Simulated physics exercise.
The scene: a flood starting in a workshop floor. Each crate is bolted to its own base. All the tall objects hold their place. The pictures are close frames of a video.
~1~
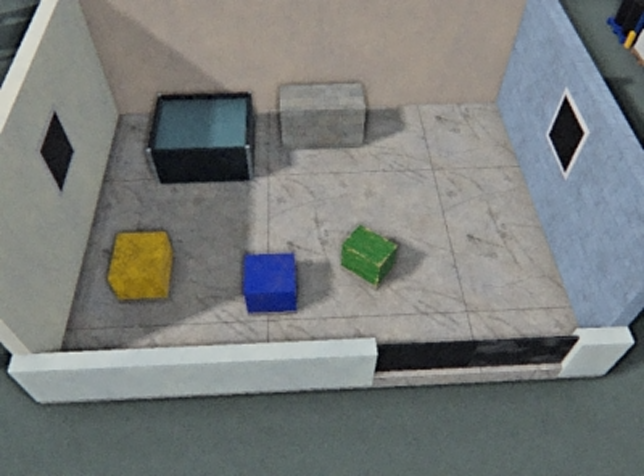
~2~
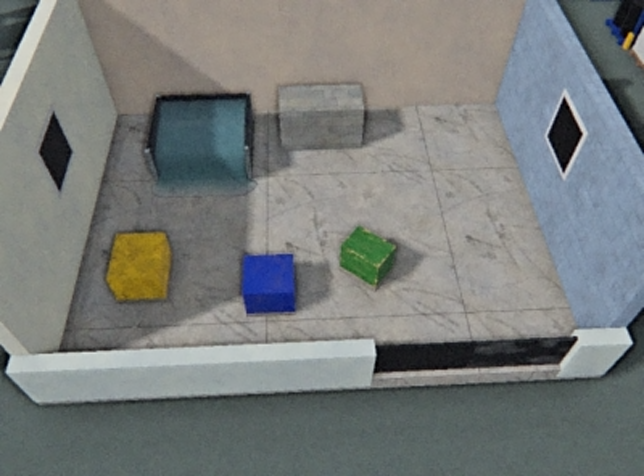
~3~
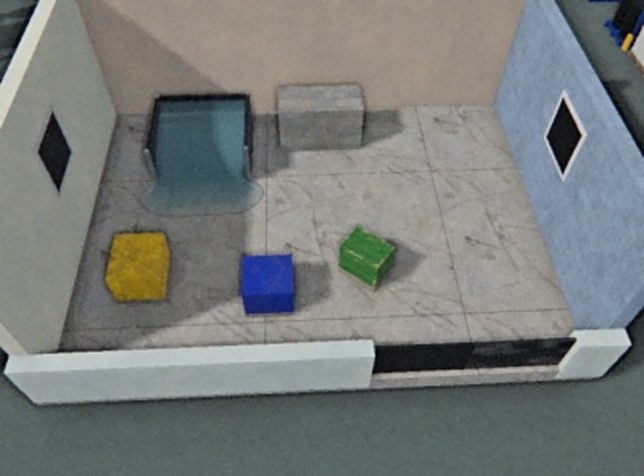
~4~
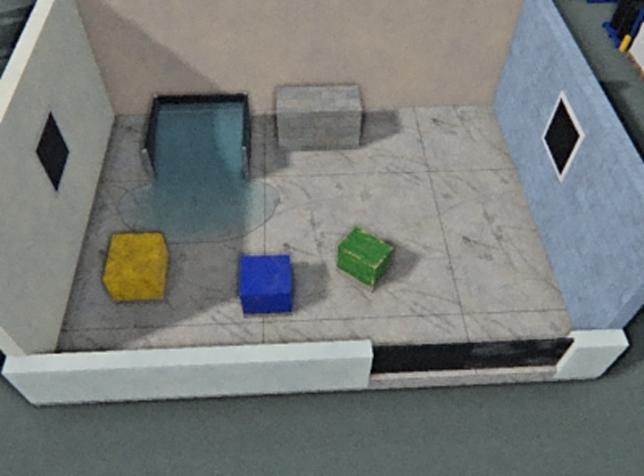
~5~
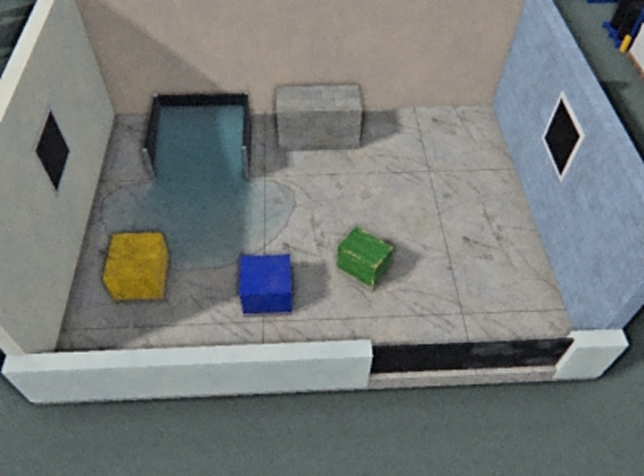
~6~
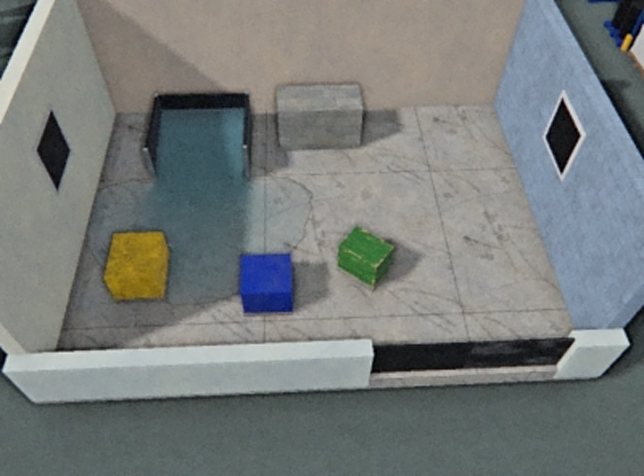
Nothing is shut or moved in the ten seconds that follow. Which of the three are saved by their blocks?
One by one: The yellow crate is wetted; the green crate is wetted; the blue crate is wetted.
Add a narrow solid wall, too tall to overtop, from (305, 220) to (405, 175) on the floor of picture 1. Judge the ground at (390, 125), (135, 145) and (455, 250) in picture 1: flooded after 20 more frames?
In turn: Not flooded, awash, free of water.
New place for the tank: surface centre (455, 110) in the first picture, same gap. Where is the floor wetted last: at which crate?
Last comes the yellow-painted one.
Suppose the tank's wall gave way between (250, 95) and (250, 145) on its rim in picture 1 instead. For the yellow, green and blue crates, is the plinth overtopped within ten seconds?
Then: Yellow crate stays dry; green crate is topped; blue crate gets wet.
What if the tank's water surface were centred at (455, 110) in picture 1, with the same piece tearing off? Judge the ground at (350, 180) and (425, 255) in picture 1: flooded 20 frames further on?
As listed: Free of water, wet.
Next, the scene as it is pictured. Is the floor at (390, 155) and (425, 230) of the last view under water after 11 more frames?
As listed: No water, not flooded.
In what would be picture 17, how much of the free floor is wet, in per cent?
About 35 per cent.
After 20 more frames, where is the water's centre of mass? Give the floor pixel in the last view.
I would point to (220, 266).
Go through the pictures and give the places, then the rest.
In the first picture, still water in the water tank at (202, 124).
In the second picture, the front is at (155, 186), out from the gap at (202, 172).
In the third picture, water pours out at (202, 173) and has run to (147, 204).
In the fourth picture, the front is at (141, 231), out from the gap at (200, 175).
In the fifth picture, water pours out at (200, 174) and has run to (221, 262).
In the sixth picture, water pours out at (201, 174) and has run to (172, 299).
A moment on, water covers 25 % of the floor; the yellow crate water round its plinth, the green crate water round its plinth, the blue crate water round its plinth.
Next, water covers 35 % of the floor; the yellow crate water round its plinth, the green crate water round its plinth, the blue crate water round its plinth.
Then, water covers 55 % of the floor; the yellow crate water round its plinth, the green crate water round its plinth, the blue crate water round its plinth.
Later, water covers 75 % of the floor; the yellow crate water round its plinth, the green crate water round its plinth, the blue crate water round its plinth.
In the end, water covers 100 % of the floor; the yellow crate was topped, the green crate was topped, the blue crate was topped.
